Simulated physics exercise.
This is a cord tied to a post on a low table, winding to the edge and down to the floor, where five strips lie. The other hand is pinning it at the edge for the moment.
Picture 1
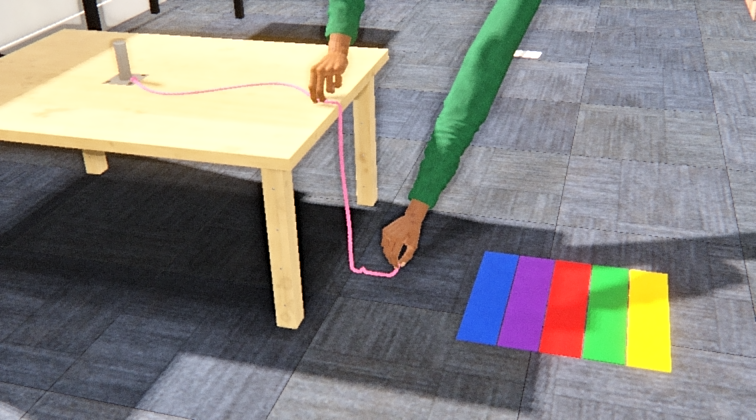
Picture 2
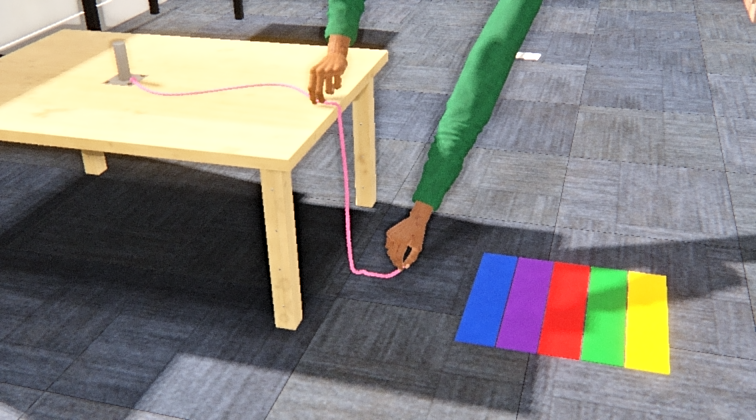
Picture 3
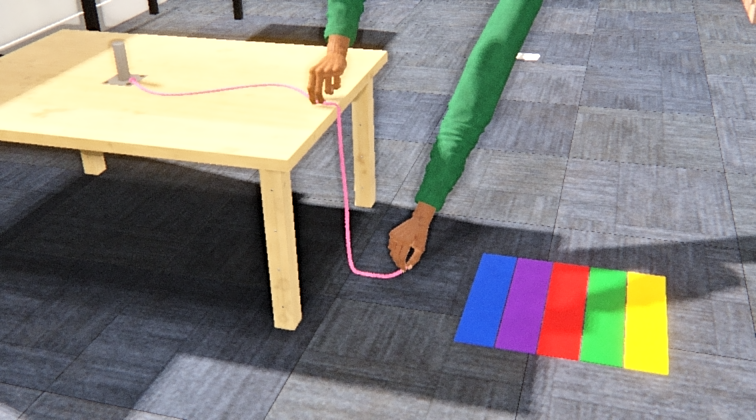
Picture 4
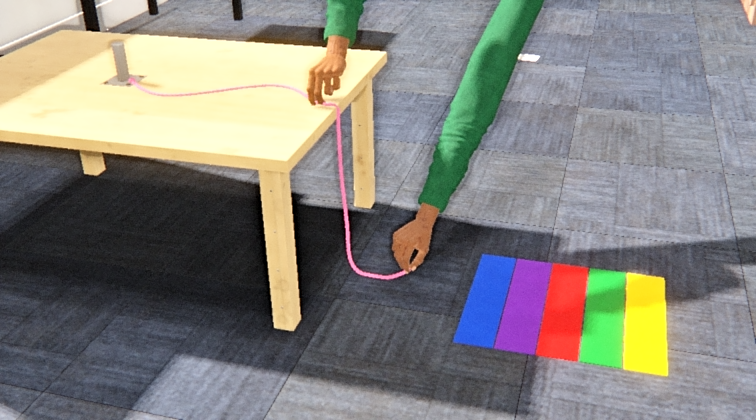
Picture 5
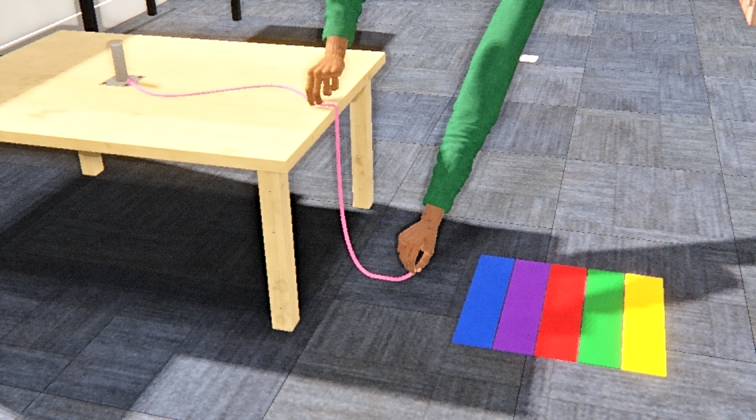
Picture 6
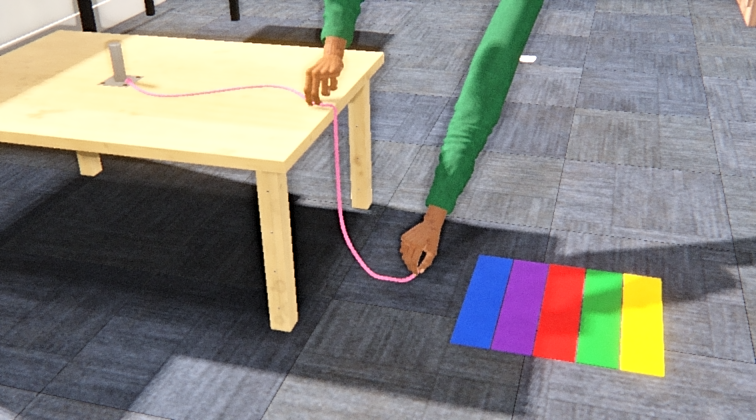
Two green-sleeved arms reach over a pale wooden table on grey carpet, seen from above at an angle. A pink cord runs from a small grey post at the table's left to the edge, where one hand pins it, and down to the floor near blue, purple, red, green and yellow strips. The lower hand draws the cord's end slightly rightward, its bend rounding, while the view barely shifts.
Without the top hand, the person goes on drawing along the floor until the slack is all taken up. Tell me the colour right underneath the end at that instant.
Right underneath is red.
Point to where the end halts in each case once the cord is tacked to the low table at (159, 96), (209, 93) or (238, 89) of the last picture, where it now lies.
For the three tries you'd see (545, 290), (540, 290) and (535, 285).
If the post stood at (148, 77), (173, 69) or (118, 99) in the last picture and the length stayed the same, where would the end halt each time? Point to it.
Respectively (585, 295), (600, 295) and (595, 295).
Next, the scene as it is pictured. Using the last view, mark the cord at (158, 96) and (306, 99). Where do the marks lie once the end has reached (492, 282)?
The first sits at about (183, 86) and the second at about (336, 106).
Soon after, end near (492, 282); over blue.
Then, end near (536, 288); over purple.
At full stretch, end near (562, 291); over red. It gets as far as the red strip.
